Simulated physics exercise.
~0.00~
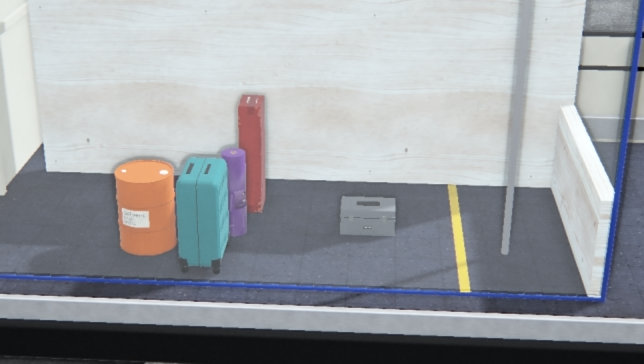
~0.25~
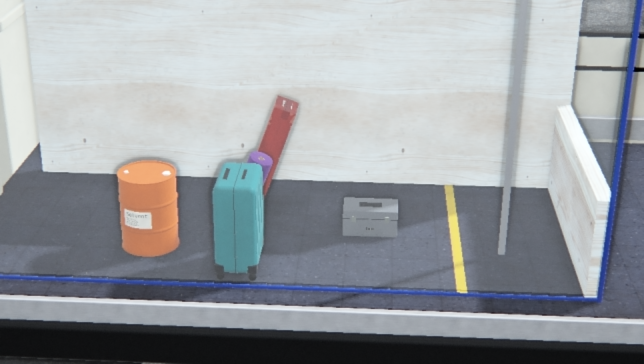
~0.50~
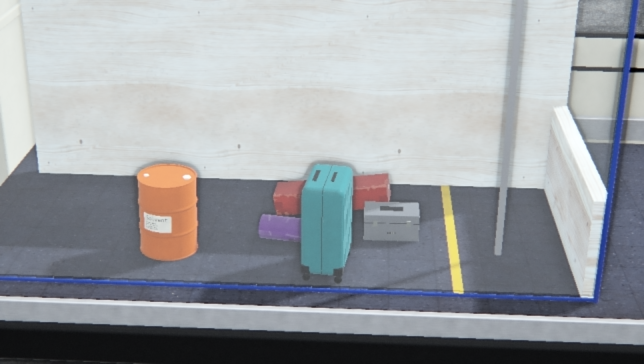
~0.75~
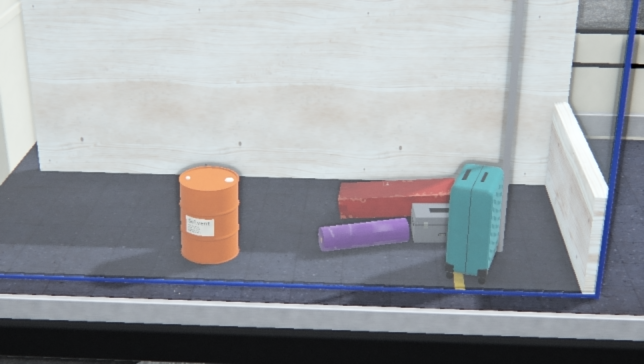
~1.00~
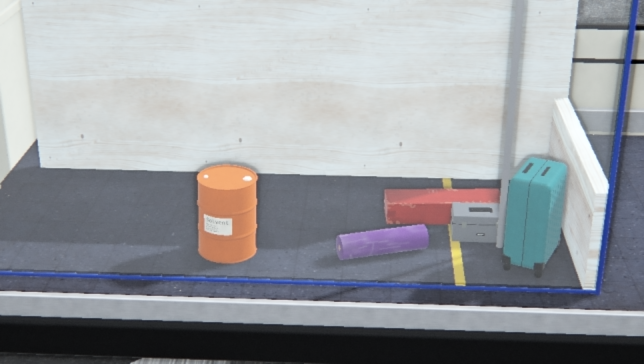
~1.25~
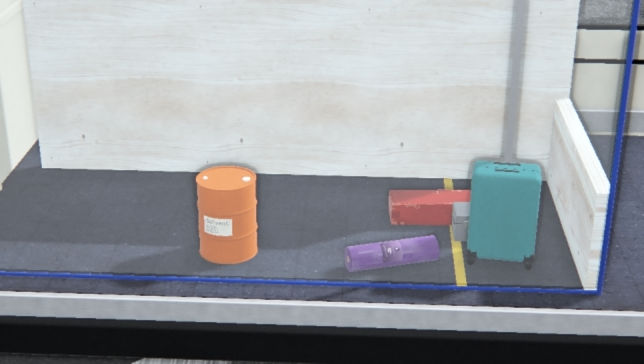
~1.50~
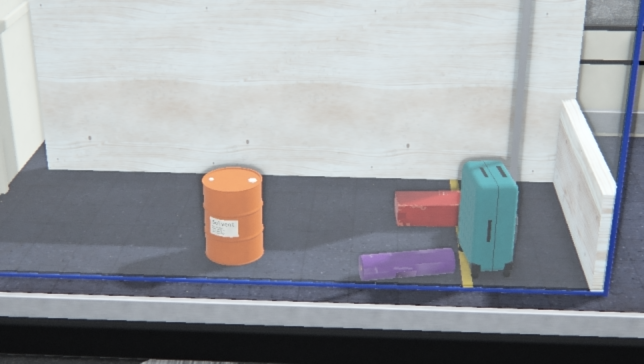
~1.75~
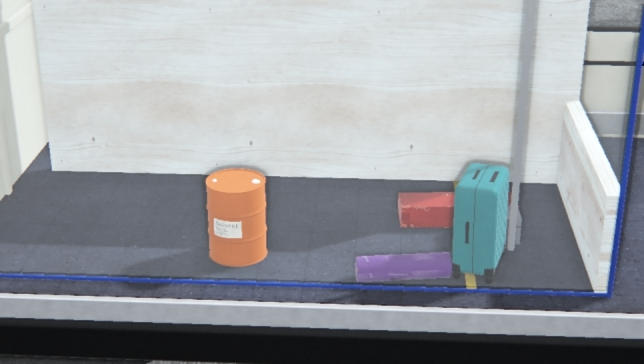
A teal wheeled case, an orange drum, a purple roll, a tall red box and a grey toolbox stand left of a yellow line in a walled bay, seen from slightly above the open front. The case slides right while the red box and roll lean, then topple onto their sides. Everything shifts right, the drum least, and the toolbox crosses the line. The case nears the right wall, then turns and rolls partway back, hiding the toolbox. It ends upright just past the line, with the drum, red box and roll short of it and the toolbox beyond.
